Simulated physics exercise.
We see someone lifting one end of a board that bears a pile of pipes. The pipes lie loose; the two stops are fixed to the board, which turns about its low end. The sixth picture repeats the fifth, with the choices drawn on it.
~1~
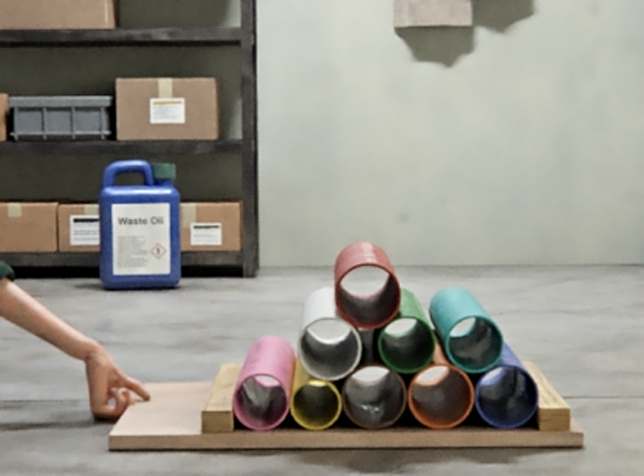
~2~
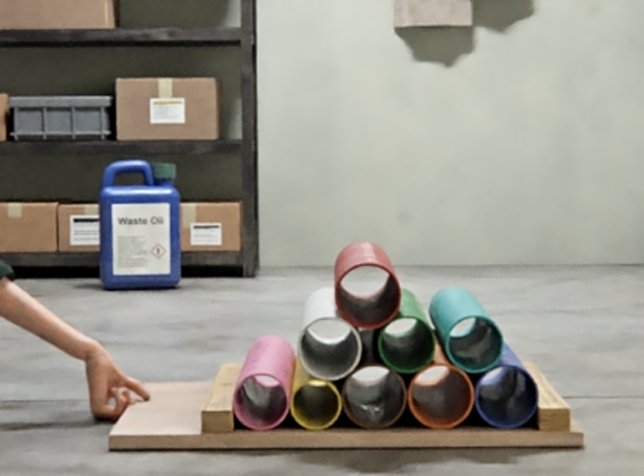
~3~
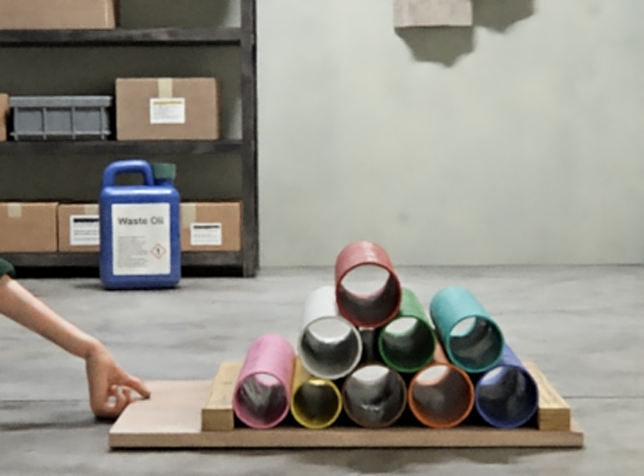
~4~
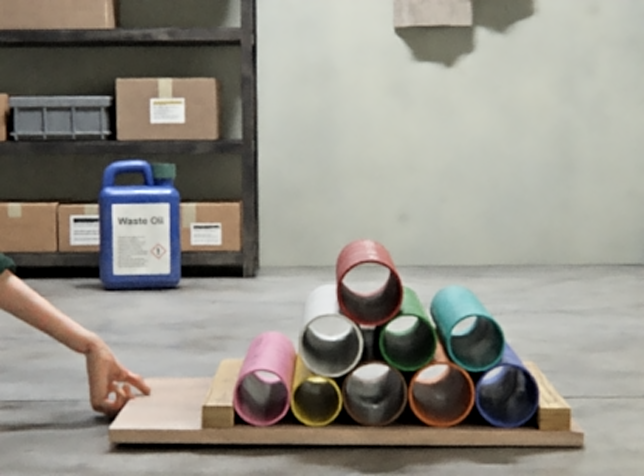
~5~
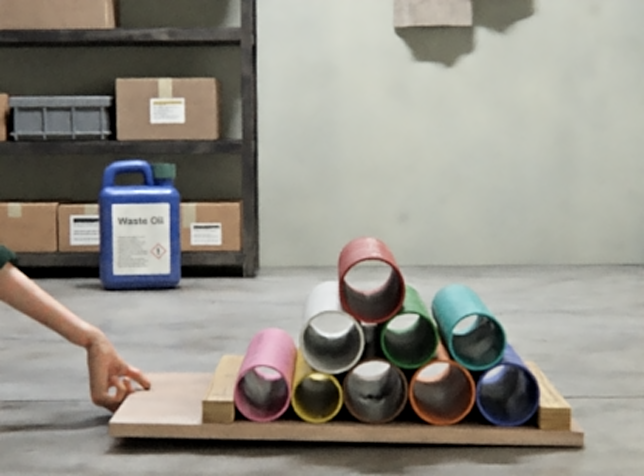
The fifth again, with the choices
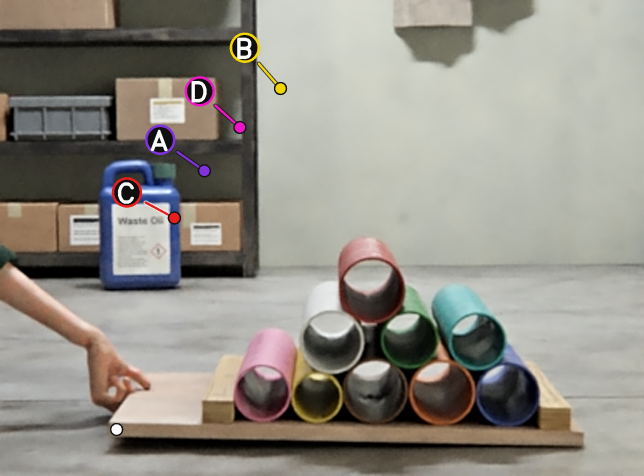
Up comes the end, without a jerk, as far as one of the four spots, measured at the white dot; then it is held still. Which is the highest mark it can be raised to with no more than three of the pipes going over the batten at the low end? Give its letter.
The highest mark that will do is A.
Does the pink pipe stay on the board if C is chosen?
Yes, with C.
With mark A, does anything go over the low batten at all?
Yes, at A.
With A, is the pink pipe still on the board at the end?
Yes, with A.
On the copy, A at (204, 171); B at (281, 89); C at (175, 218); D at (240, 128); the white dot at (117, 430).
On A. First, board at 20°.
Then, board at 36°.
Finally, board at 36°, three over the low batten (turquoise, green, red).
By contrast, B four over the low batten (white, turquoise, green, red); C none over the low batten; D four over the low batten (white, turquoise, green, red).
